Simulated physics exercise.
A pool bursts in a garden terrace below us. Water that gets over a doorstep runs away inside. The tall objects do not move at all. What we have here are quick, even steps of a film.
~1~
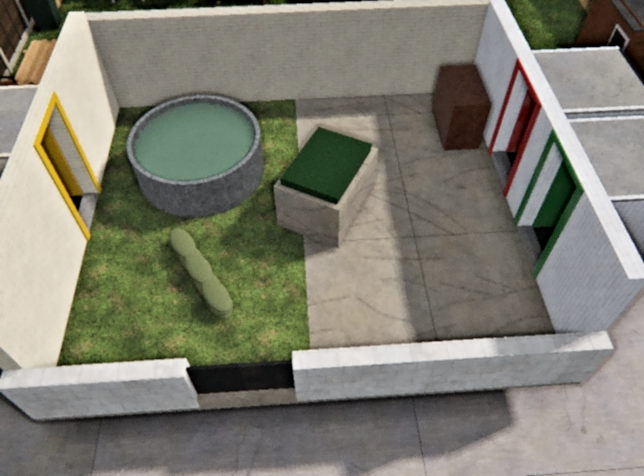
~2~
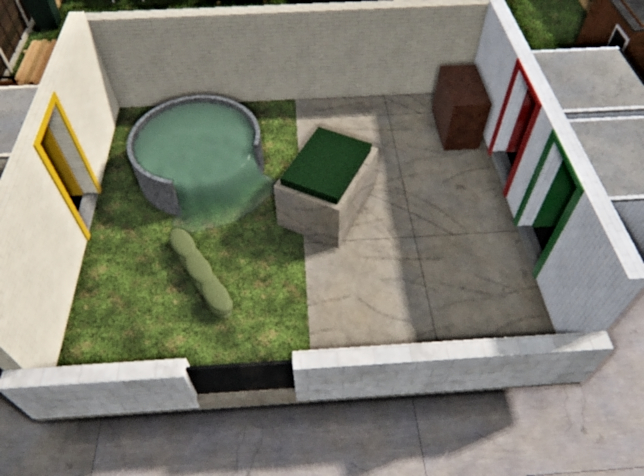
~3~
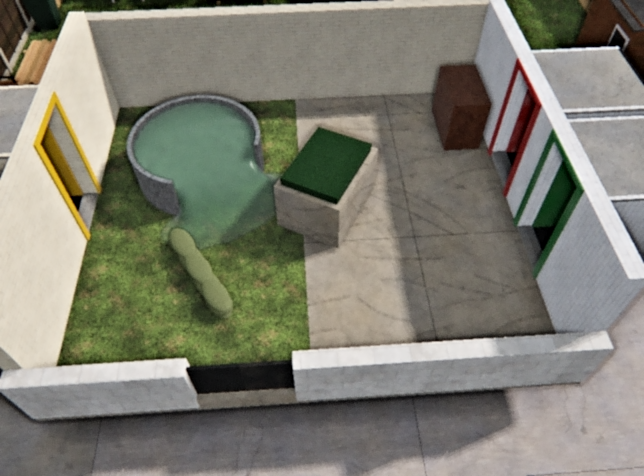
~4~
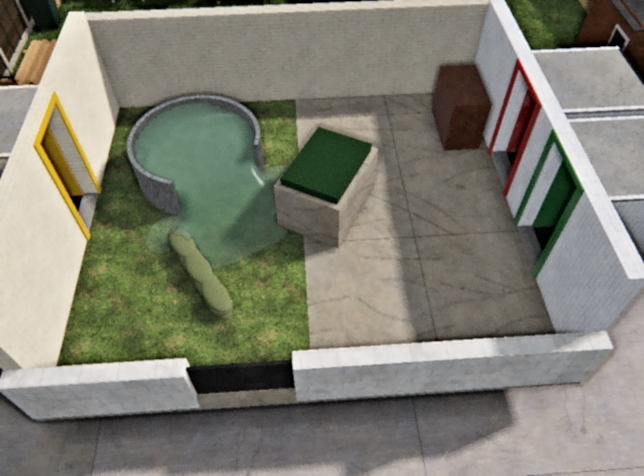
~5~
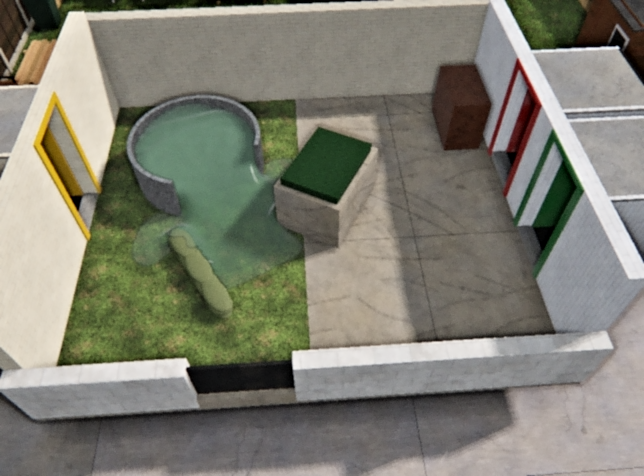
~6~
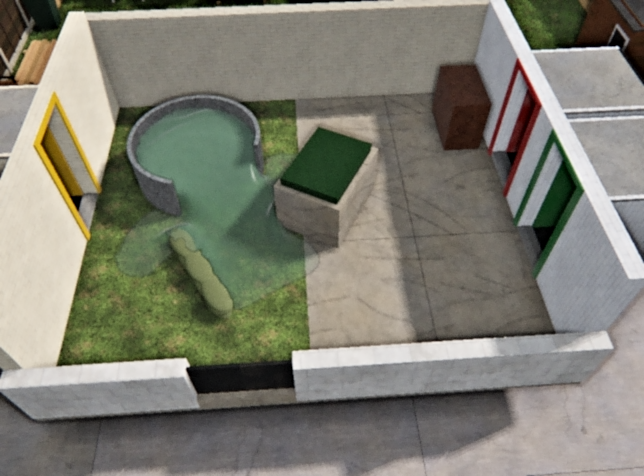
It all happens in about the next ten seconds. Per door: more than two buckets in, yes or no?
Yellow door no, red door no, green door yes.
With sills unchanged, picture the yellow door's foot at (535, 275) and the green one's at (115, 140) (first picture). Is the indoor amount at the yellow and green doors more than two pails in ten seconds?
First the yellow, which crosses the line, then the green, which stays on the safe side.
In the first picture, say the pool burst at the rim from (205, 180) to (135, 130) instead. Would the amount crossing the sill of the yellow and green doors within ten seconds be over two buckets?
In brief, the yellow exceeds the mark and the green exceeds the mark.
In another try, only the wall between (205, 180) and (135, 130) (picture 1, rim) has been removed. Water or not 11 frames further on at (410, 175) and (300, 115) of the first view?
Untouched, then untouched.
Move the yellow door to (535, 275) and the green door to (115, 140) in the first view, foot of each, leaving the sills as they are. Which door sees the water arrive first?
Answer: The one in yellow.
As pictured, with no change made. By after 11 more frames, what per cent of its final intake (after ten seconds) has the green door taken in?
Some 0 per cent.
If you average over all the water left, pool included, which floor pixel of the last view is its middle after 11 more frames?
Somewhere around (252, 231) in the last view.
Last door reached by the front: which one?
It's the red-painted one.
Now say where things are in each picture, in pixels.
The round pool at (195, 140) is whole and still, in the first frame.
The front is at (176, 222), out from the gap at (227, 195), in the second frame.
Water pours out at (228, 198) and has run to (170, 239), in the third frame.
Water pours out at (228, 199) and has run to (151, 243), in the fourth frame.
The front is at (138, 256), out from the gap at (228, 199), in the fifth frame.
The front is at (124, 266), out from the gap at (228, 199), in the sixth frame.
A moment on, water covers 30 % of the floor; the yellow door not reached, the red door not reached, the green door not reached.
Next, water covers 45 % of the floor; the yellow door wet at the sill, nothing in, the red door not reached, the green door not reached.
Then, water covers 65 % of the floor; the yellow door wet at the sill, nothing in, the red door not reached, the green door wet at the sill, nothing in.
Later, water covers 90 % of the floor; the yellow door wet at the sill, nothing in, the red door wet at the sill, nothing in, the green door over two buckets in.
In the end, water covers 95 % of the floor; the yellow door under two buckets in, the red door wet at the sill, nothing in, the green door far over two buckets in.
